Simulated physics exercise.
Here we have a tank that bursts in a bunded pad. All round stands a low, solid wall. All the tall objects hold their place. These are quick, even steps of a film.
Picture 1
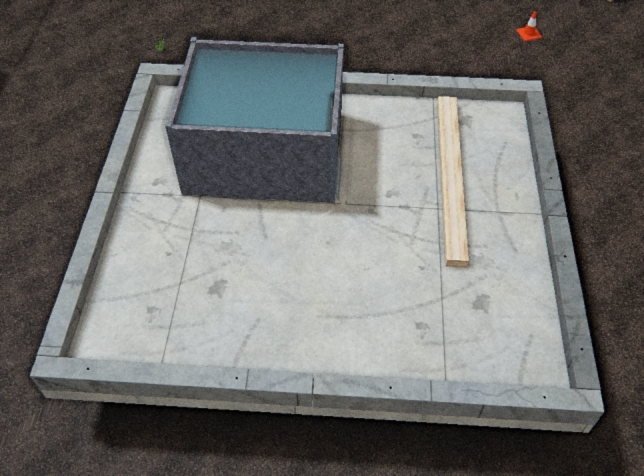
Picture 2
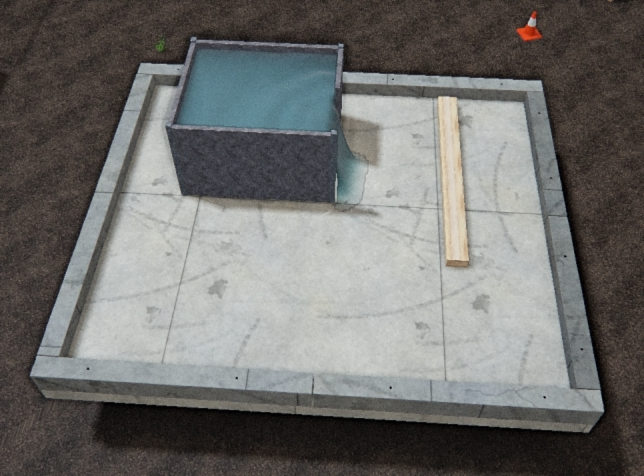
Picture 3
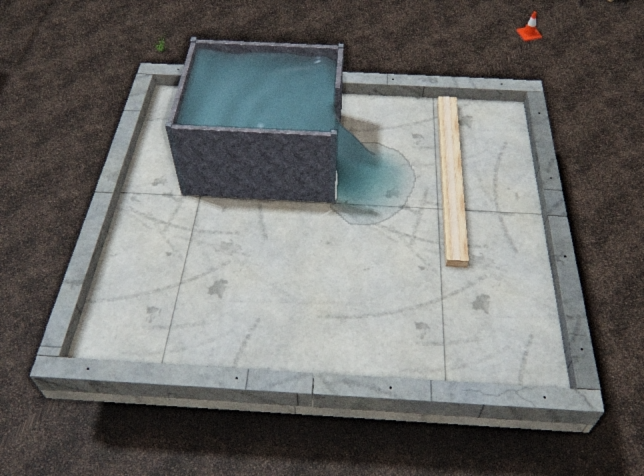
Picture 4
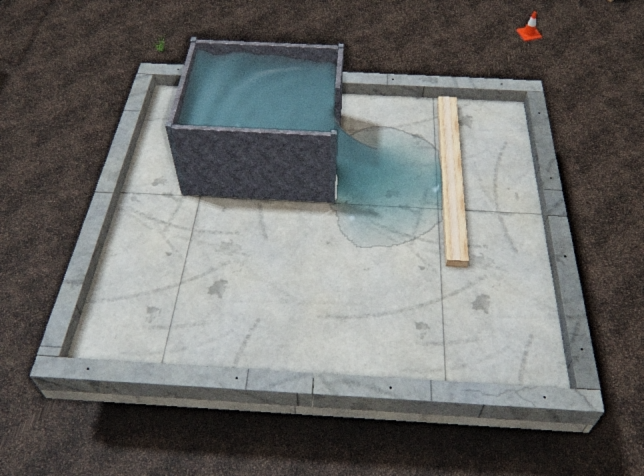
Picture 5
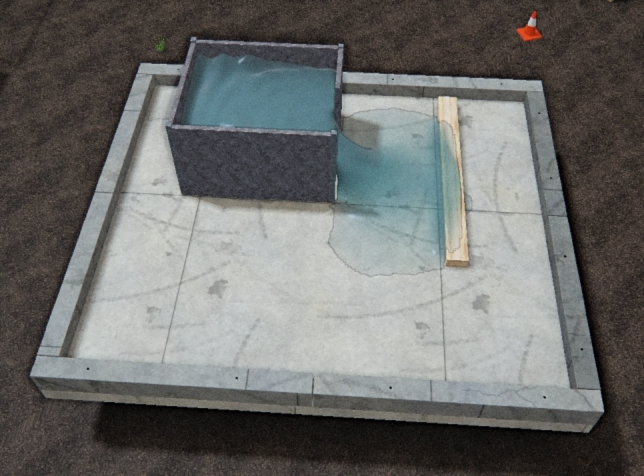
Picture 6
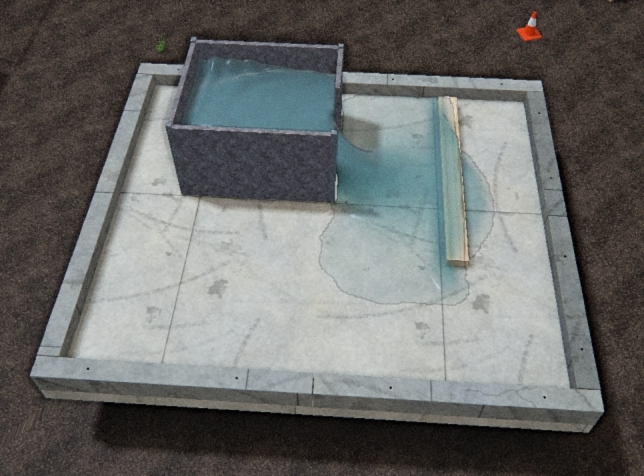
Water poured from the right side of a dark, open tank and fanned out across the pale walled slab, reaching a wooden beam, washing over it and spreading beyond its far side.
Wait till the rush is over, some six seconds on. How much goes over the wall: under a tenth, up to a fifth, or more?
The share lost is a tenth to a fifth.
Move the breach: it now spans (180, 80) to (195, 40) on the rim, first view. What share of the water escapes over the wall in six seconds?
Close to 46 %.
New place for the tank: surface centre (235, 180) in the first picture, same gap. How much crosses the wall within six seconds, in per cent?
Close to 22 %.
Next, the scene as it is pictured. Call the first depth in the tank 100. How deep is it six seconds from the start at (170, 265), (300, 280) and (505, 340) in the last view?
About 4, 4 and 16 per cent.
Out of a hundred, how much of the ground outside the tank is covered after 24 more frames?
Roughly 80 per cent.
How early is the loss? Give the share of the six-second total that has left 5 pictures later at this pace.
Some 15 per cent.
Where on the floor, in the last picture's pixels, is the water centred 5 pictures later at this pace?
Close to (333, 175).
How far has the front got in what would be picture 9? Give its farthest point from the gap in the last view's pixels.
Around (530, 393).
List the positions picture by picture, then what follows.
The open tank at (260, 90) is whole and still, in the first frame.
Water pours out at (333, 151) and has run to (339, 206), in the second frame.
The front is at (405, 168), out from the gap at (332, 156), in the third frame.
Water pours out at (332, 158) and has run to (440, 212), in the fourth frame.
Water pours out at (332, 159) and has run to (442, 262), in the fifth frame.
The front is at (454, 297), out from the gap at (332, 158), in the sixth frame.
A moment on, water covers 40 % of the floor; the low wall has let 0 % over.
Next, water covers 45 % of the floor; the low wall has let 2 % over.
Then, water covers 55 % of the floor; the low wall has let 10 % over.
Later, water covers 70 % of the floor; the low wall has let 13 % over.
In the end, water covers 85 % of the floor; the low wall has let 13 % over.
